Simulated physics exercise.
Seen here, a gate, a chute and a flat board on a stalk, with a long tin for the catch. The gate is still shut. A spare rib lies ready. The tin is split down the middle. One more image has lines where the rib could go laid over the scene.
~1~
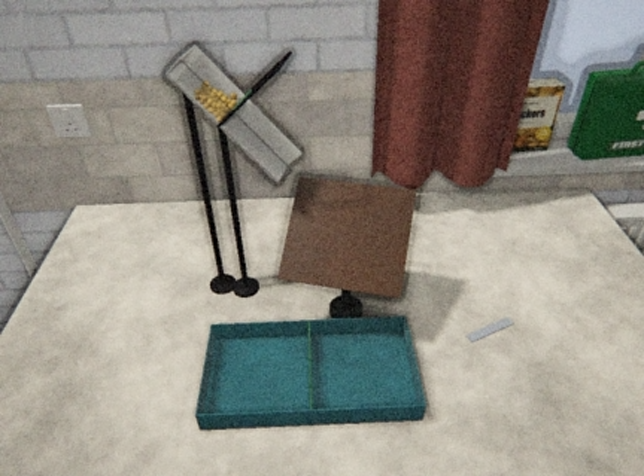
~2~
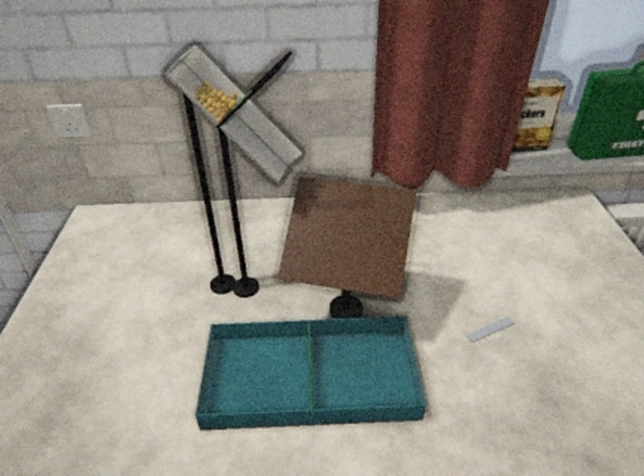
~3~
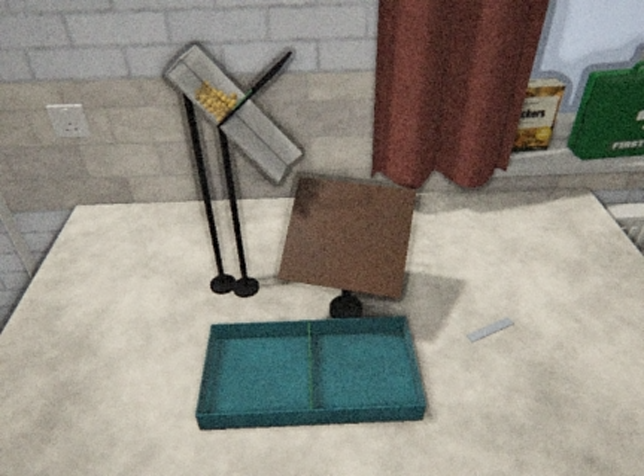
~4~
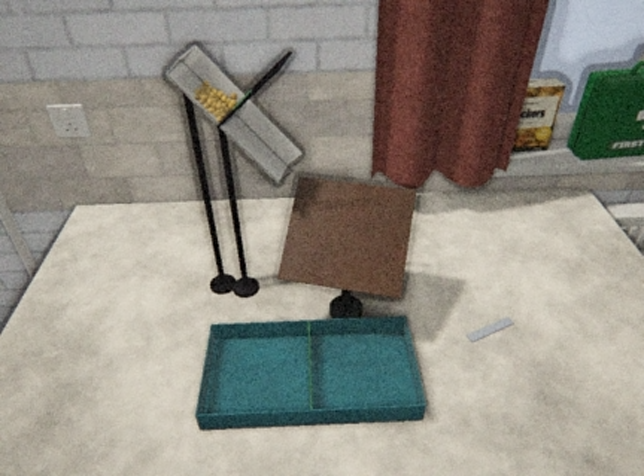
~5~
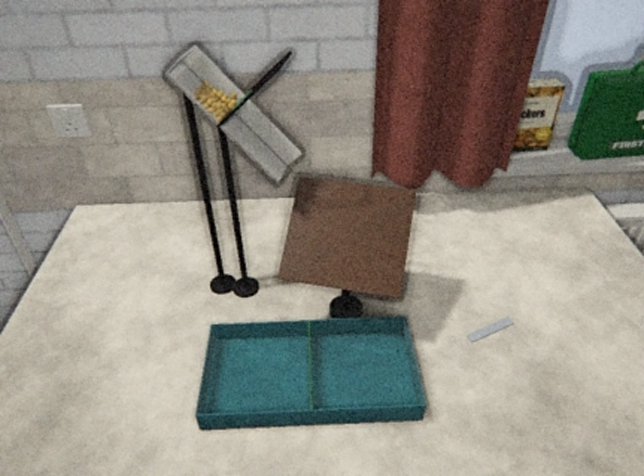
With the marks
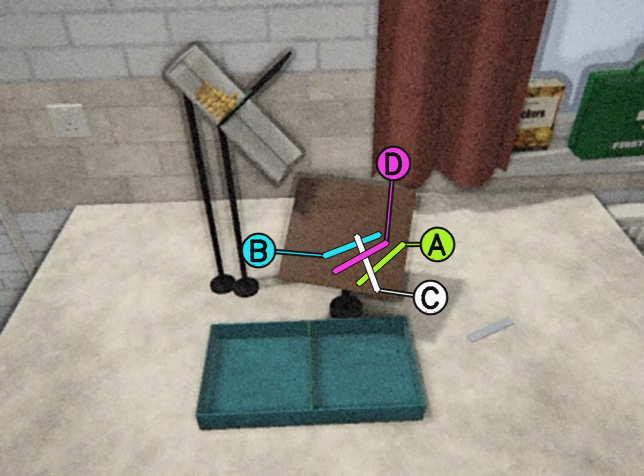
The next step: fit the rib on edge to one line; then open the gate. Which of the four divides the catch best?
Line D.
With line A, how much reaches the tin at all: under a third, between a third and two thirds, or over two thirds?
Line A gives over two thirds.
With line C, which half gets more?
More lands on the right.
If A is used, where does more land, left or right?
More lands on the right.
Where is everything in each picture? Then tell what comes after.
In the first frame, load behind the gate (220, 103), puffed corn balls; lip of the chute (283, 174), sloping fairly steeply.
In the second frame, middle of the board (347, 234), tilted fairly steeply; middle of its low edge (337, 288); of its high edge (356, 183).
In the third frame, front corners of the tin (196, 415) and (425, 405); front end of its middle wall (311, 410); gate still shut (244, 100).
In the fourth frame, middle of the load (220, 103); lip (283, 174).
In the fifth frame, middle of the load (220, 103); lip (283, 174).
On the marked copy, line A from (402, 244) to (359, 283); line B from (378, 234) to (325, 255); line C from (357, 236) to (377, 289); line D from (386, 243) to (335, 271).
If A is chosen, of what is caught, roughly a quarter in the left half, the larger part in the right.
If B is chosen, of what is caught, the larger part in the left half, roughly a quarter in the right.
If C is chosen, of what is caught, roughly a quarter in the left half, the larger part in the right.
If D is chosen, of what is caught, roughly half in the left half, roughly half in the right.
